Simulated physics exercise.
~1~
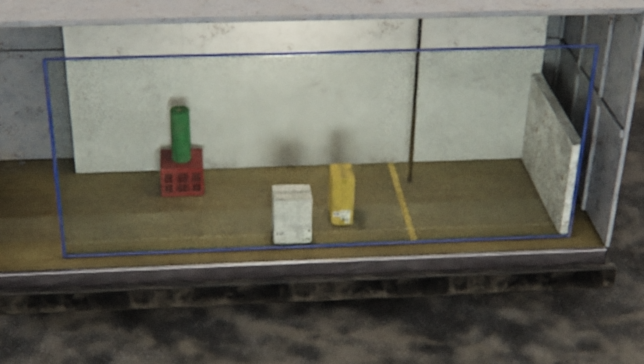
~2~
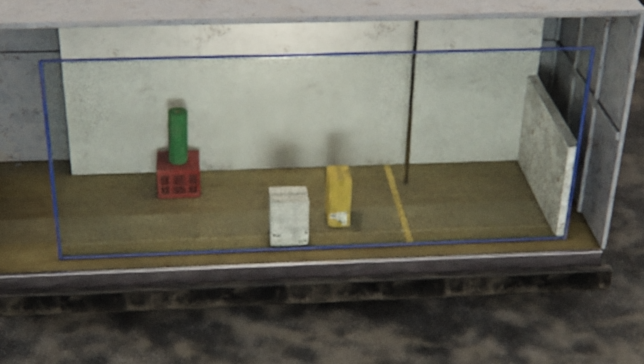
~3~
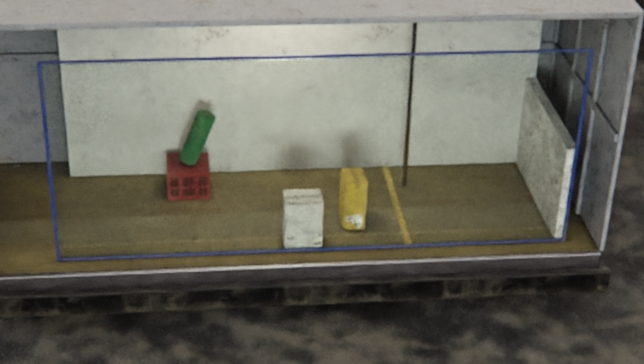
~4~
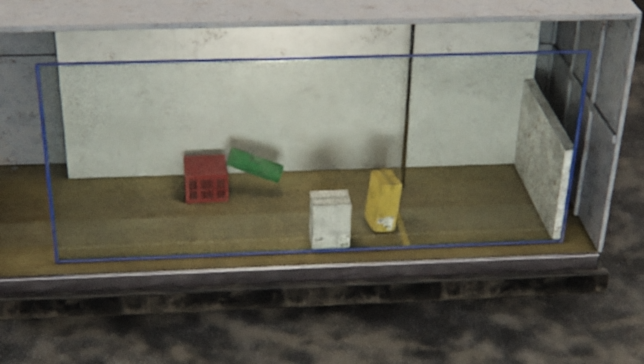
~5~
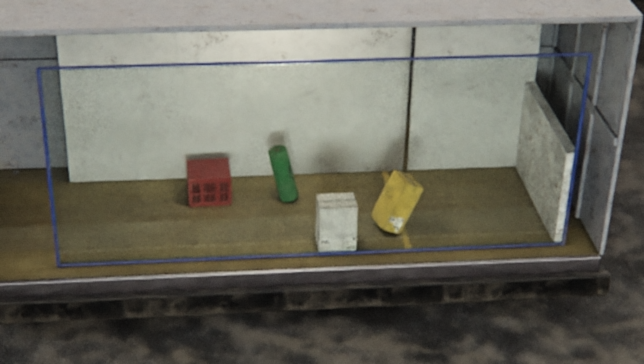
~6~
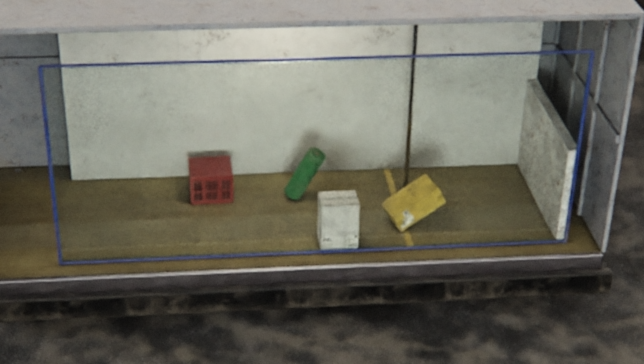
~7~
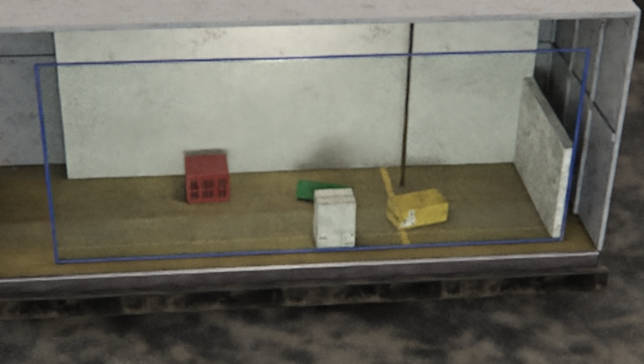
A green roll stands on a red crate inside an open-sided bay, with a white pack and a yellow pack upright on the floor to the right, short of a yellow line. All of them begin sliding right, and the roll leans over and tumbles off the crate. The crate soon stops, while the roll turns end over end behind the white pack. The yellow pack reaches the line, tilts and topples onto its side. At the end it lies past the line, with the upright white pack, the fallen roll and the crate all short of it.
